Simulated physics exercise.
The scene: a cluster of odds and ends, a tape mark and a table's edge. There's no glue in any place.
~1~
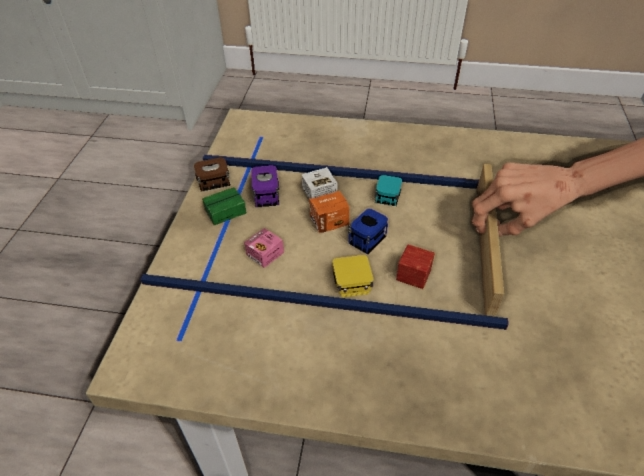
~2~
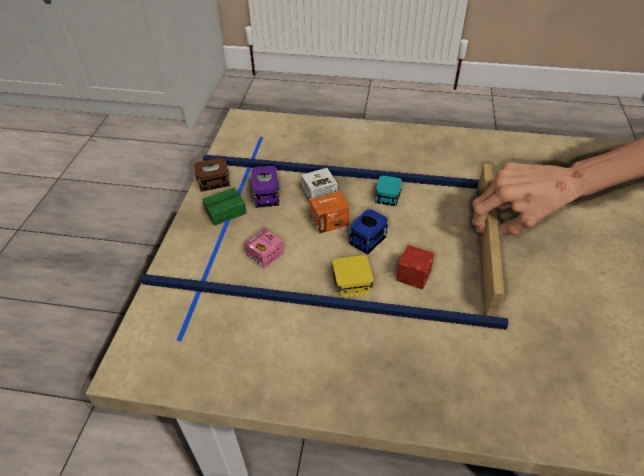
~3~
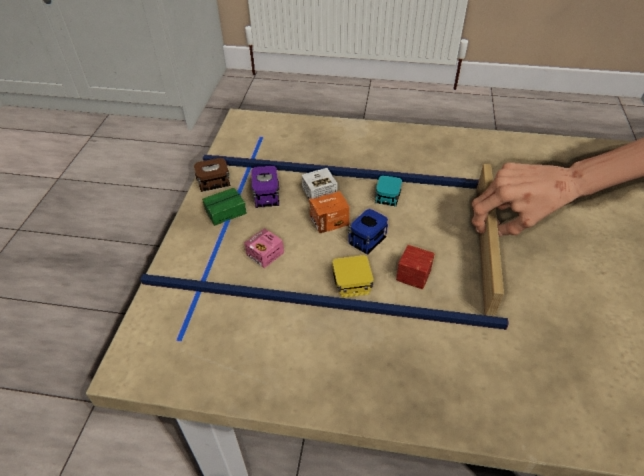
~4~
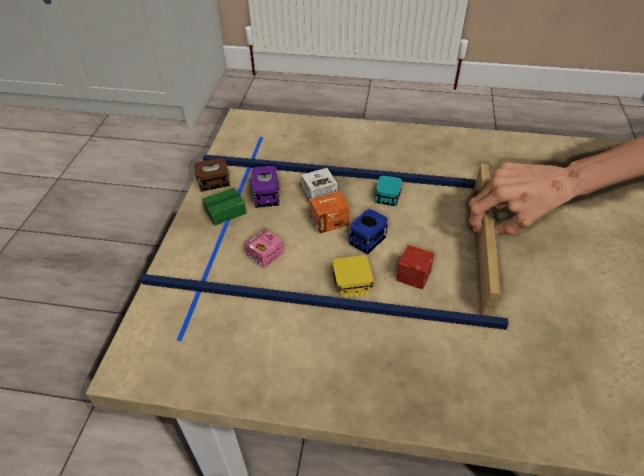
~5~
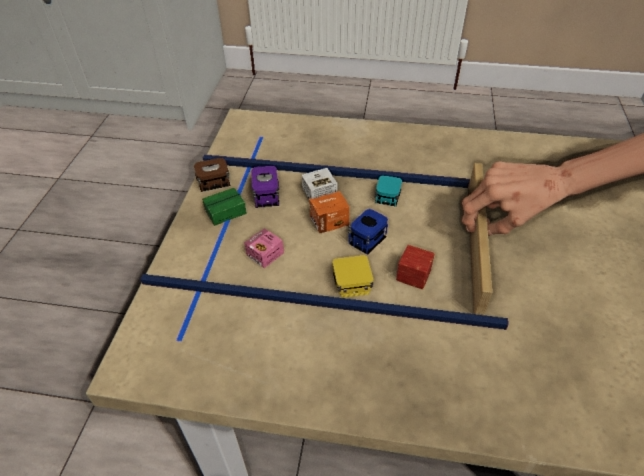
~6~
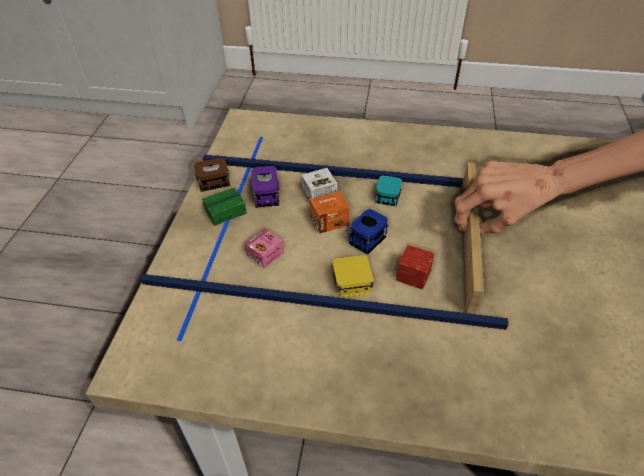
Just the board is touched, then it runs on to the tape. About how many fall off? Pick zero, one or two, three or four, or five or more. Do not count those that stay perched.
One or two fall off.
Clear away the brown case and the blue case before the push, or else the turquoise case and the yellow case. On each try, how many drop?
It would be 0 and 1.
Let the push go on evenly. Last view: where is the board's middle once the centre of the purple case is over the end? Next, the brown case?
The middle sits near (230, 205) for the first and near (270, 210) for the other.
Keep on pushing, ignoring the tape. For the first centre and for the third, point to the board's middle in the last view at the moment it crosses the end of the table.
Roughly (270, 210) and then roughly (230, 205).
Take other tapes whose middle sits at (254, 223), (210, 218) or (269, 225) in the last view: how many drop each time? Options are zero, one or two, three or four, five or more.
So, going place by place, I'd say one to two; more than four; zero.
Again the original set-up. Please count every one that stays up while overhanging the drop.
Looks like 2 of them.
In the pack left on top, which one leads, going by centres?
That's the purple case.
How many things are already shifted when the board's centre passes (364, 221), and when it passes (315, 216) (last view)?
Counts: 4, 8.
Early on, none off yet; brown case at rest near (212, 175); green box at rest near (224, 206); purple case at rest near (266, 186).
Finally, the number that fall off is one or two; lost, green box and brown case.
